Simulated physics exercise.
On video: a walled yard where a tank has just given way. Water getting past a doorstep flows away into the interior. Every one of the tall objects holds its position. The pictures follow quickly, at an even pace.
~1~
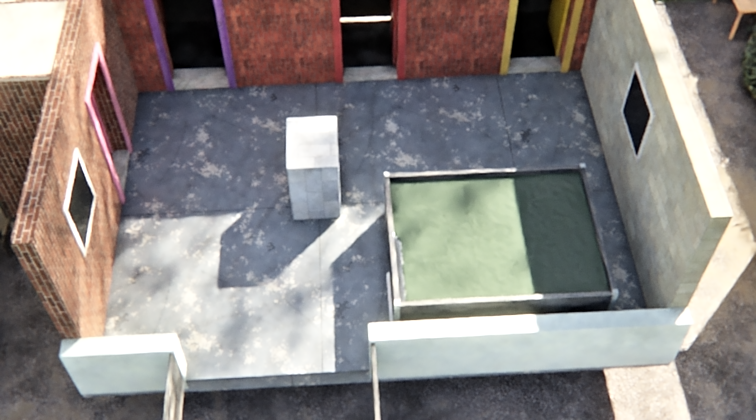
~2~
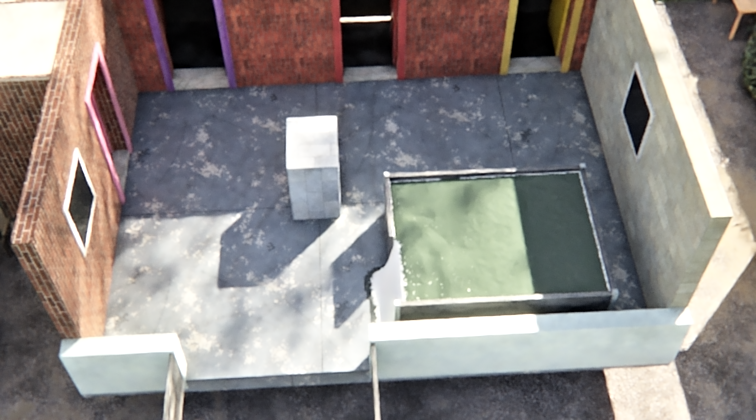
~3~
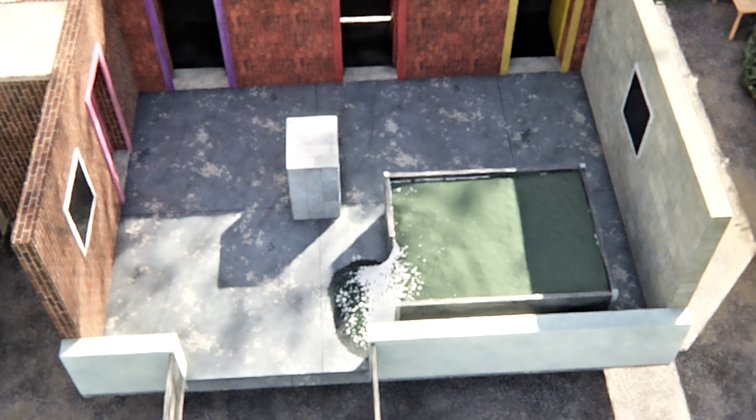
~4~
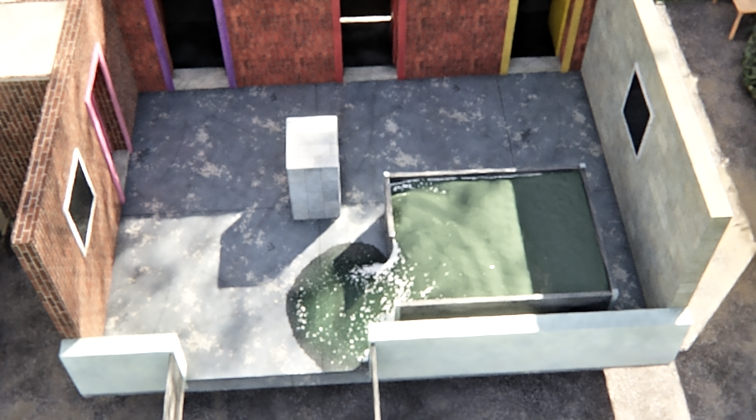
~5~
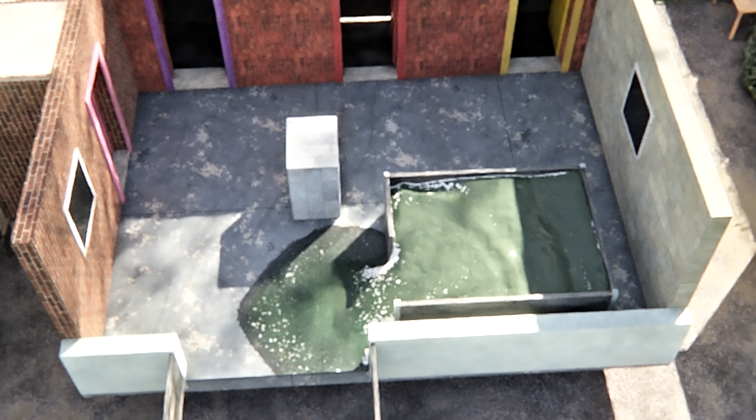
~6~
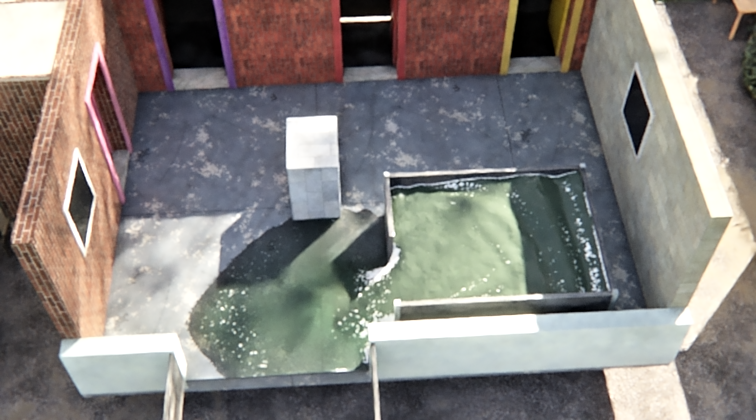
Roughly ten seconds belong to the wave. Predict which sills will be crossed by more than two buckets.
Outcome: Pink door: Beyond two buckets, red door: Not beyond two buckets, purple door: Not beyond two buckets, yellow door: Not beyond two buckets.
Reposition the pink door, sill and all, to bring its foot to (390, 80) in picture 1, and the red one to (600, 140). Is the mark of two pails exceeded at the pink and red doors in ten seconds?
I'd say pink door falls short, while red door falls short.
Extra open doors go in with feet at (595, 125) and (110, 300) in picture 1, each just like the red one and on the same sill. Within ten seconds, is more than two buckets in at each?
Well, the first one doesn't reach it and the next one tops it.
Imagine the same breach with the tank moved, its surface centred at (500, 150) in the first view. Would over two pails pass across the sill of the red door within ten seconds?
Well, the way I see it, the red door breaks past the limit.
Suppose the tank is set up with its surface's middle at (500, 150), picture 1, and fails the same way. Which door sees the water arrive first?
Result: The door marked red.
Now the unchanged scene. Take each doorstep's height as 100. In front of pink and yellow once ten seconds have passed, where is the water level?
About 140 %, then 60 %.
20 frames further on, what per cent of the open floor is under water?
My estimate is near 45 per cent.
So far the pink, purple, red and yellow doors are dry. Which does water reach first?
First in line is the pink one.
A moment on, water covers 30 % of the floor; the pink door not reached, the red door not reached, the purple door not reached, the yellow door not reached.
Next, water covers 35 % of the floor; the pink door wet at the sill, nothing in, the red door not reached, the purple door not reached, the yellow door not reached.
Then, water covers 45 % of the floor; the pink door under two buckets in, the red door not reached, the purple door wet at the sill, nothing in, the yellow door not reached.
Later, water covers 70 % of the floor; the pink door over two buckets in, the red door wet at the sill, nothing in, the purple door wet at the sill, nothing in, the yellow door not reached.
In the end, water covers 95 % of the floor; the pink door over two buckets in, the red door wet at the sill, nothing in, the purple door wet at the sill, nothing in, the yellow door wet at the sill, nothing in.
